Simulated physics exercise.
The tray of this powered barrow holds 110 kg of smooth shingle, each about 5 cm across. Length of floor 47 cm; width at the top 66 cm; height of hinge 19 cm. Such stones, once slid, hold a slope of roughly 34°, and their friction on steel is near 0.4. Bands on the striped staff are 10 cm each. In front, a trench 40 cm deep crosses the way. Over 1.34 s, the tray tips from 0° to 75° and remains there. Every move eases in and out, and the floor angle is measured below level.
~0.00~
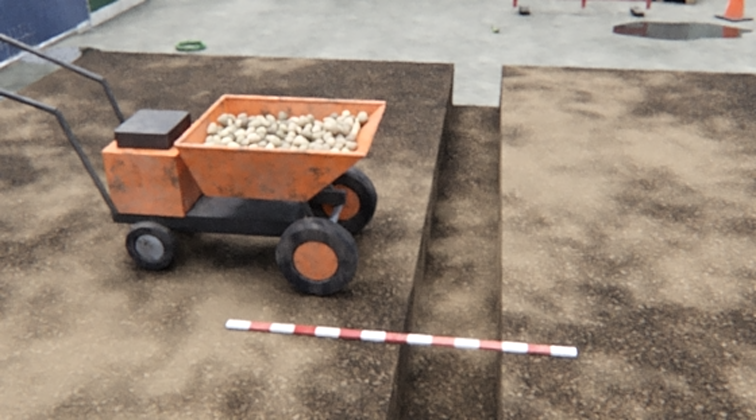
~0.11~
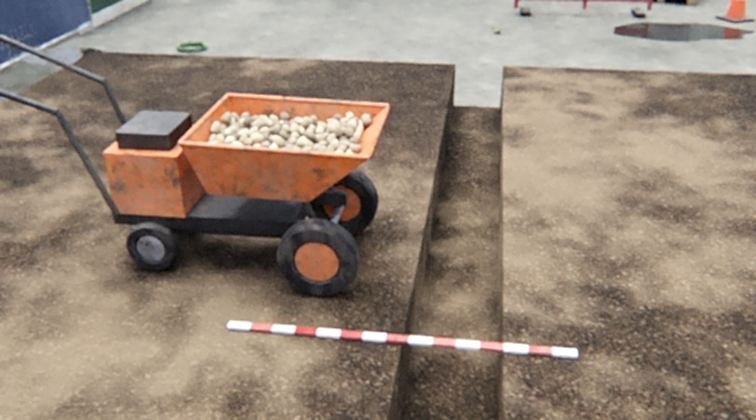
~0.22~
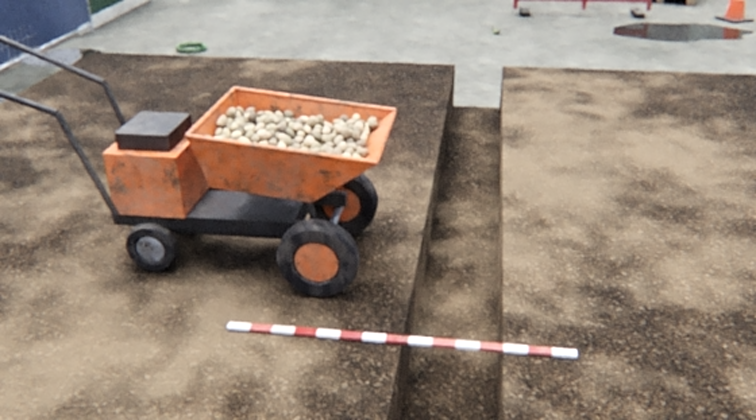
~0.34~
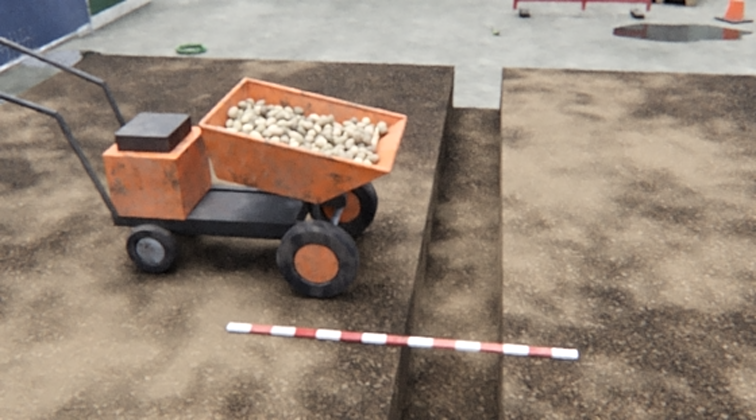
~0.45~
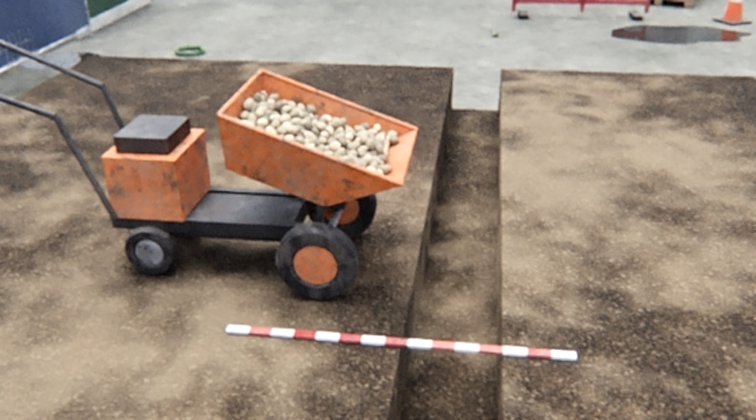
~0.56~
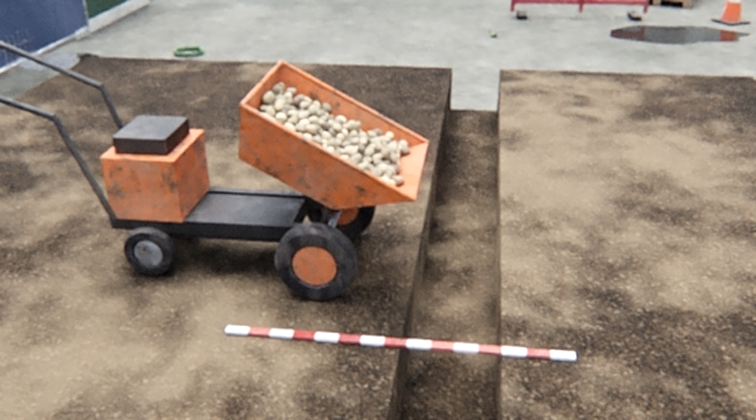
An orange tray of pale stones tilts steadily down to the right beside a trench.
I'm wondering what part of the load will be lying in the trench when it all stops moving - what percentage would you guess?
I would guess about 90 per cent.
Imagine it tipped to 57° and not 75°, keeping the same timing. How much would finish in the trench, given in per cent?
About 80 per cent would end up in the trench.
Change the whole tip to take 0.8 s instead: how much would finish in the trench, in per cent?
Then some 80 per cent would.
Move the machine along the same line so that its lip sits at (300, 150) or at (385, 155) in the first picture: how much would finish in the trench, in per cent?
Roughly 90 per cent, then 55 per cent.
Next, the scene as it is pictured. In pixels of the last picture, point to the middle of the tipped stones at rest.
Their middle is at about (467, 330).
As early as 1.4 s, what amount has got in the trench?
I'd put it near 70 per cent.
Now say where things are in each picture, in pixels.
In the first picture, lip at (364, 155), floor tilted 0°, highest stones at (304, 126).
In the second picture, the tray is at 1°, its lip at (368, 158); the top of the load is at (299, 126); the stones move at 0.2 m/s on average.
In the third picture, lip at (376, 163), floor tilted 6°, highest stones at (259, 122); the stones move at 0.4 m/s on average.
In the fourth picture, the tray is at 12°, its lip at (389, 172); the top of the load is at (252, 113); the stones move at 0.5 m/s on average.
In the fifth picture, the tray is at 20°, its lip at (402, 185); the top of the load is at (262, 105); the stones move at 0.6 m/s on average.
In the sixth picture, the tray is at 28°, its lip at (415, 200); the top of the load is at (279, 97); the stones move at 0.7 m/s on average.
After 1.0 s the floor is at 64°; 98 % in the tray, 2 % in the trench; the foremost stones are at (460, 242).
After 1.4 s the floor is at 75°; 20 % in the tray, 72 % in the trench, 9 % past the trench; the foremost stones are at (561, 274).
After 1.8 s the floor is at 75°; 0 % in the tray, 90 % in the trench, 10 % past the trench; the foremost stones are at (646, 295).
After 3.7 s the floor is at 75°; 0 % in the tray, 90 % in the trench, 10 % past the trench; the foremost stones are at (686, 301).
